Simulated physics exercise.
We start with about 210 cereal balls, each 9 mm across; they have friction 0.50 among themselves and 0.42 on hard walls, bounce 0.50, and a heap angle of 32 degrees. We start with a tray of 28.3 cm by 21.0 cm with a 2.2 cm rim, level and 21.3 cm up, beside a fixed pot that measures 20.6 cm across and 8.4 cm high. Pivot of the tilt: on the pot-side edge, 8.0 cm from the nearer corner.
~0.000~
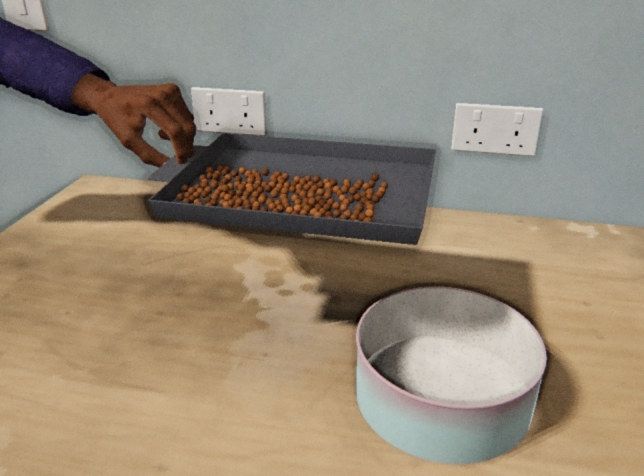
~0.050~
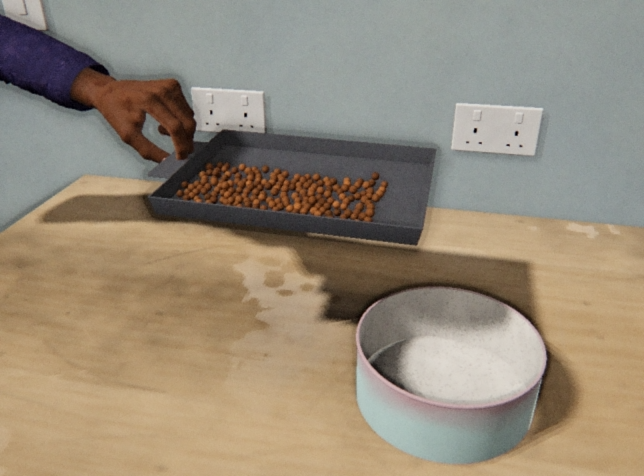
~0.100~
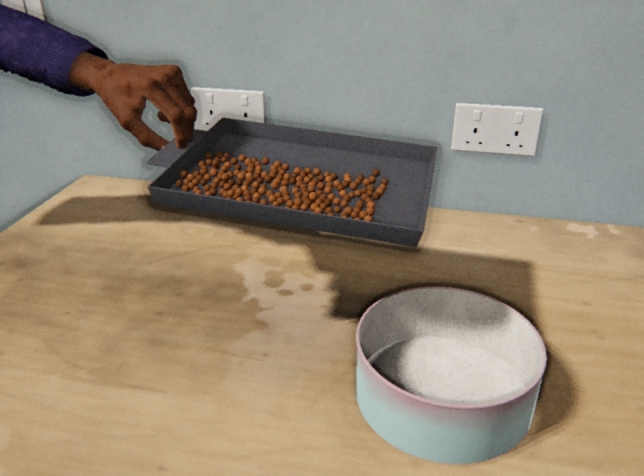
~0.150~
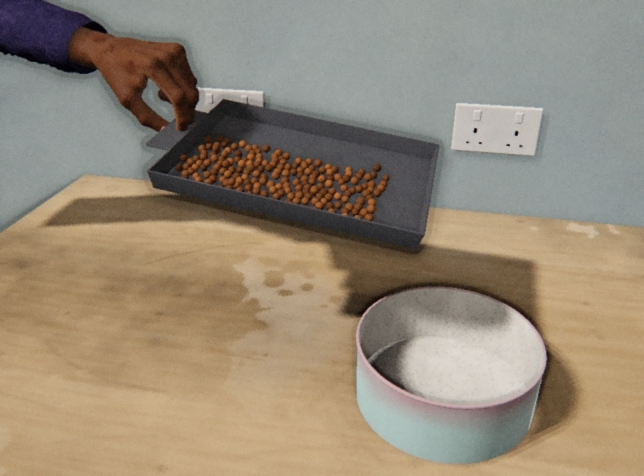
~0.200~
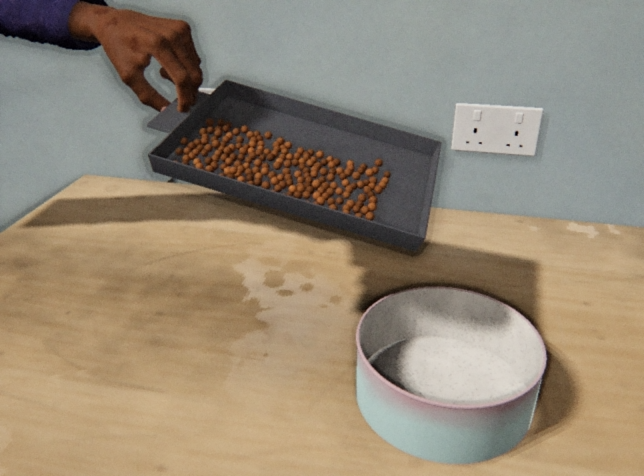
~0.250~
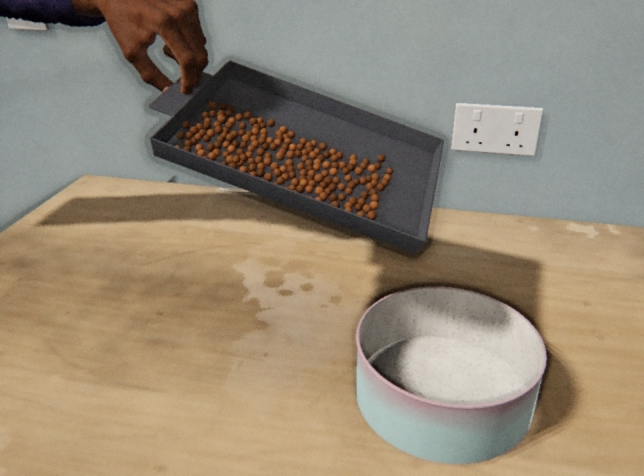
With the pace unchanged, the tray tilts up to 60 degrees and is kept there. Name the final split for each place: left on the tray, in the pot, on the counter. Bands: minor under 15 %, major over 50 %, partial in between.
Left on the tray: The main fraction. Pot: An intermediate fraction. Counter: A minor fraction.
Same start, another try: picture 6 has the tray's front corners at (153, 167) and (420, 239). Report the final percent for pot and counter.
In the pot: 0 per cent; on the counter: 0 per cent.
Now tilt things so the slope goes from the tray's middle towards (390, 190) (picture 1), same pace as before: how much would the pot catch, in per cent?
Something like 10 in a hundred.
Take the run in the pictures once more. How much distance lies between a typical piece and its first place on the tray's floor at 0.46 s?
Displacement on the tray: Roughly 4 cm.
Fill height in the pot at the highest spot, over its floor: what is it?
I'd put it at close to 1.5 centimetres.
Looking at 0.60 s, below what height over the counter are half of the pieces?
Some 26 cm.
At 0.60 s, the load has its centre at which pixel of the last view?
Near pixel (378, 186).
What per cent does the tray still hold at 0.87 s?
85 %, give or take.
After 0.46 s, tilt 40 degrees; the tray holds 100 %, the pot 0 %.
After 0.60 s, tilt 54 degrees; the tray holds 100 %, the pot 0 %.
After 0.87 s, tilt 60 degrees; the tray holds 85 %, the pot 10 %.
In the end, at 1.9 s, tray 75 %, pot 25 %, counter 0 %.
